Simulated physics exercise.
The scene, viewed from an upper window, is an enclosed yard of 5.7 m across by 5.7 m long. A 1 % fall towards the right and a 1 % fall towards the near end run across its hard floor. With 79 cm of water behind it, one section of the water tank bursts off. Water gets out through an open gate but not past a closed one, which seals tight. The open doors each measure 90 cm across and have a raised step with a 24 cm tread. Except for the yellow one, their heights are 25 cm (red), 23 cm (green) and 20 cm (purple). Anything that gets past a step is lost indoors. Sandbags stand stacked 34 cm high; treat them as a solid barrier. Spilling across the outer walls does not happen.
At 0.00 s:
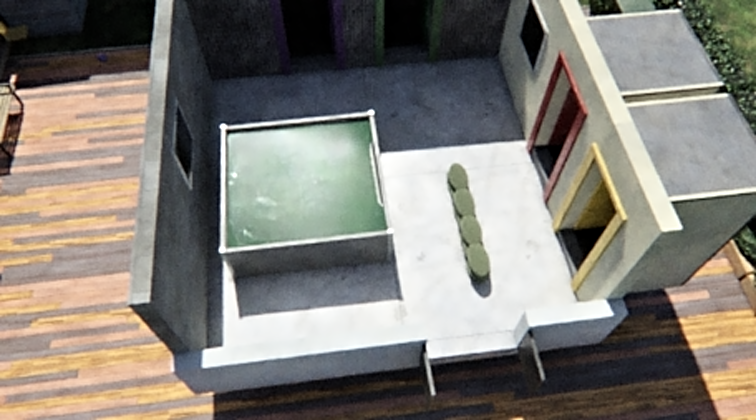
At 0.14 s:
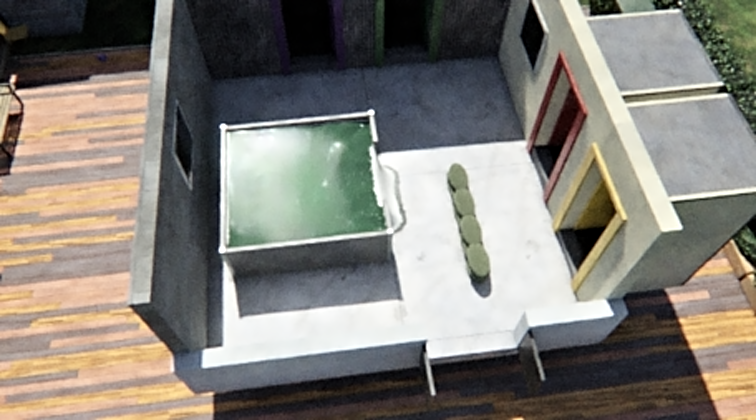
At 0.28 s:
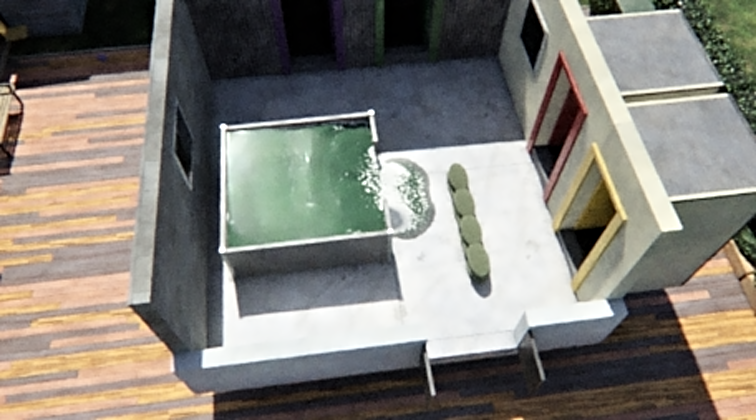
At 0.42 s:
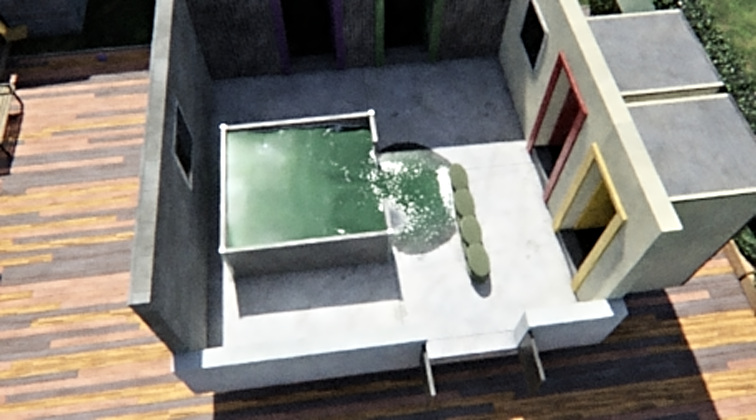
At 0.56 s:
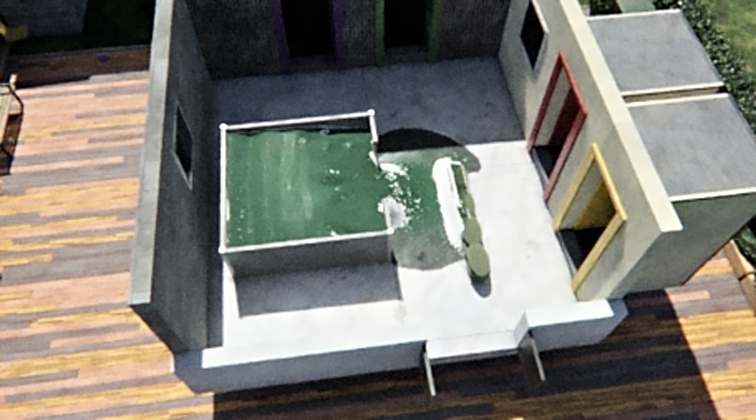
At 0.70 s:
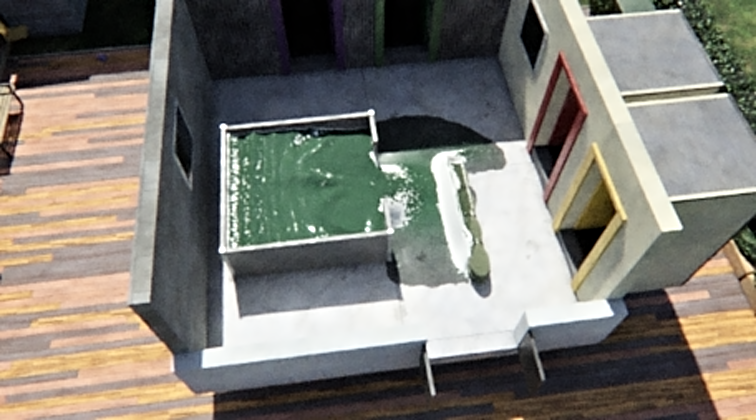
Green water fills a white-rimmed square tank on the left of a pale walled yard, seen from high above, with wooden decking outside. A row of rounded green sandbags lies right of the tank, near red and yellow doorways in the right wall, while purple and green ones stand at the back. Water bursts through the tank's right side, spreads rightward in white froth, and washes around the sandbags, as the camera stays still.
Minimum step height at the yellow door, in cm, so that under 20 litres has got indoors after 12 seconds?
Approx. 11 cm.
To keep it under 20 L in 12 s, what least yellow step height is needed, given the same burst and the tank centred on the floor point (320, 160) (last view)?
About 14.5 centimetres.
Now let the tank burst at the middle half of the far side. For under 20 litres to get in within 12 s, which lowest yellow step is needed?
In that case you'd want it roughly 19 cm high.
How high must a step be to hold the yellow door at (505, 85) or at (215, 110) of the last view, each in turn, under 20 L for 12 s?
Around 25 and 10.5 cm respectively.
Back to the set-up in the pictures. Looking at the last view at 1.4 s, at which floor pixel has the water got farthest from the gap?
Near pixel (499, 73).
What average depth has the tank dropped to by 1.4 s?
Roughly 56 cm.
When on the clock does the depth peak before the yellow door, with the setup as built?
Crest at t of about 9.0 s.
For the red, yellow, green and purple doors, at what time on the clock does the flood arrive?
The red door gets it at 1.4 s, the yellow door at 1.6 s, the green door at 2.2 s and the purple door at 3.2 s.
After 1.4 s water covers 40 % of the floor, deepest (57 cm) near (444, 196); it has not reached the yellow door.
After 3.0 s water covers 60 % of the floor, deepest (38 cm) near (444, 196); 9 cm at the yellow door, 0 litres in over its 15 cm step.
After 12.0 s water covers 95 % of the floor, deepest (14 cm) near (565, 280); 13 cm at the yellow door, 1 litre in over its 15 cm step.
At the yellow door as built, the water arrived by 1.7 s and peaked near 14 cm at 9.2 s.
With a step of 10 cm, 31 litres would have come in within the 12 s; with 12 cm, 10 litres. So under 20 litres takes about 11 cm.
